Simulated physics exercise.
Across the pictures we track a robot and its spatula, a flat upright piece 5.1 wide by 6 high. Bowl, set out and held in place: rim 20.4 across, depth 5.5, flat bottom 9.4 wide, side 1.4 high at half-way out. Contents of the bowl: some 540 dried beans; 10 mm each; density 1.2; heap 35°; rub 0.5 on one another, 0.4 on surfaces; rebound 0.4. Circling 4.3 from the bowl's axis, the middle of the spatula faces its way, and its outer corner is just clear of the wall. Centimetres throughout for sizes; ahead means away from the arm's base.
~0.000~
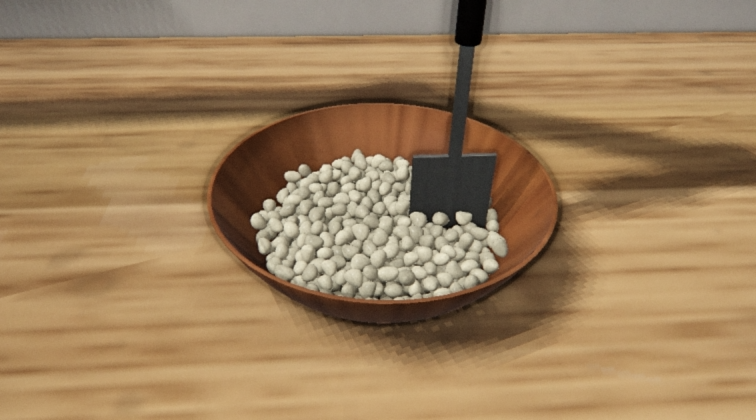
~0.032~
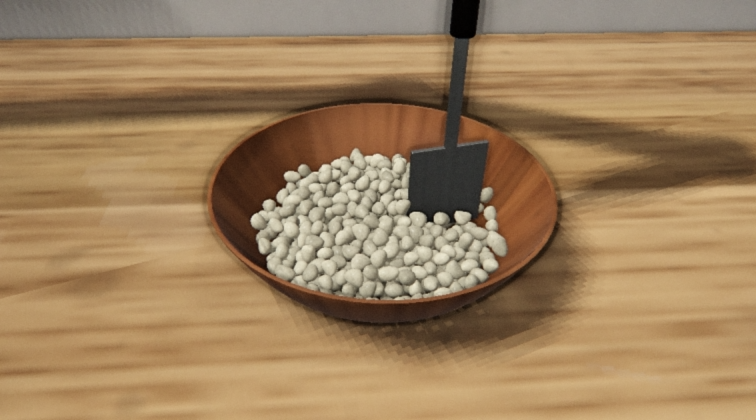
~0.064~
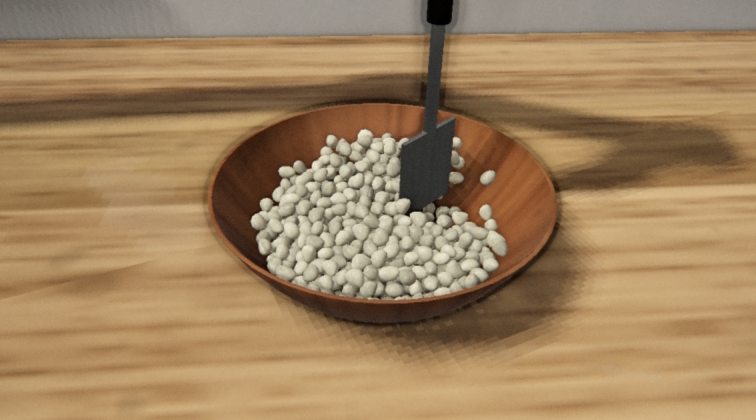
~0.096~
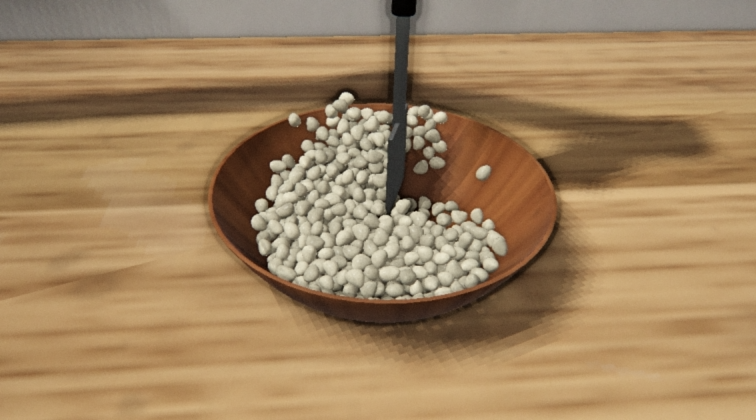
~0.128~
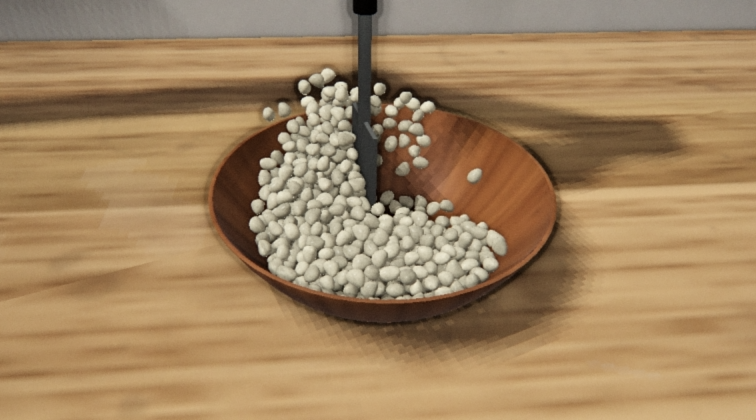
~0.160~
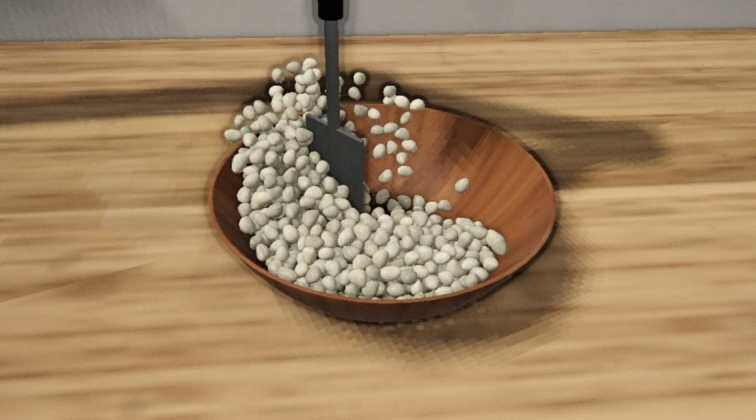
In a brown bowl, a dark spatula sweeps left, turning and heaping pale beans up the side.
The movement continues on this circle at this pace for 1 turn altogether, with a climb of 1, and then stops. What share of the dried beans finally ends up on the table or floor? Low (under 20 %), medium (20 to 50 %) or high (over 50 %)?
Medium - 20 to 50 %.
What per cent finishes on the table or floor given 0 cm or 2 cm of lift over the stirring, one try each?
That gives about 40 per cent and 25 per cent, in order.
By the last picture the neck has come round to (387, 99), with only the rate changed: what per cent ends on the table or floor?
Some 10 per cent.
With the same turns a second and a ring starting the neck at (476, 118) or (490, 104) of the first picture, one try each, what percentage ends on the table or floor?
Close to 30 per cent for the first and close to 5 per cent for the second.
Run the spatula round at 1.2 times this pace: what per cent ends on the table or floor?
Roughly 40 per cent.
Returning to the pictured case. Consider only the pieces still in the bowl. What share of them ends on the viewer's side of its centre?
Close to 50 in a hundred.
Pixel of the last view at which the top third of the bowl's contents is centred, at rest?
The centre is near pixel (430, 204).
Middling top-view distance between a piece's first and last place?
8 cm.
After 0.25 s, 215° round, highest piece 10 above the table; 473 in the bowl, 12 on the table or floor, 57 in flight or on the tool.
After 0.34 s, 299° round, highest piece 9 above the table; 423 in the bowl, 59 on the table or floor, 60 in flight or on the tool.
After 0.58 s, 0° round, highest piece 6 above the table; 382 in the bowl, 159 on the table or floor, 1 in flight or on the tool.
After 1.28 s, 0° round, highest piece 5 above the table; 382 in the bowl, 160 on the table or floor.
In the end, 382 in the bowl, 160 on the table or floor. That is 30 % on the table or floor.
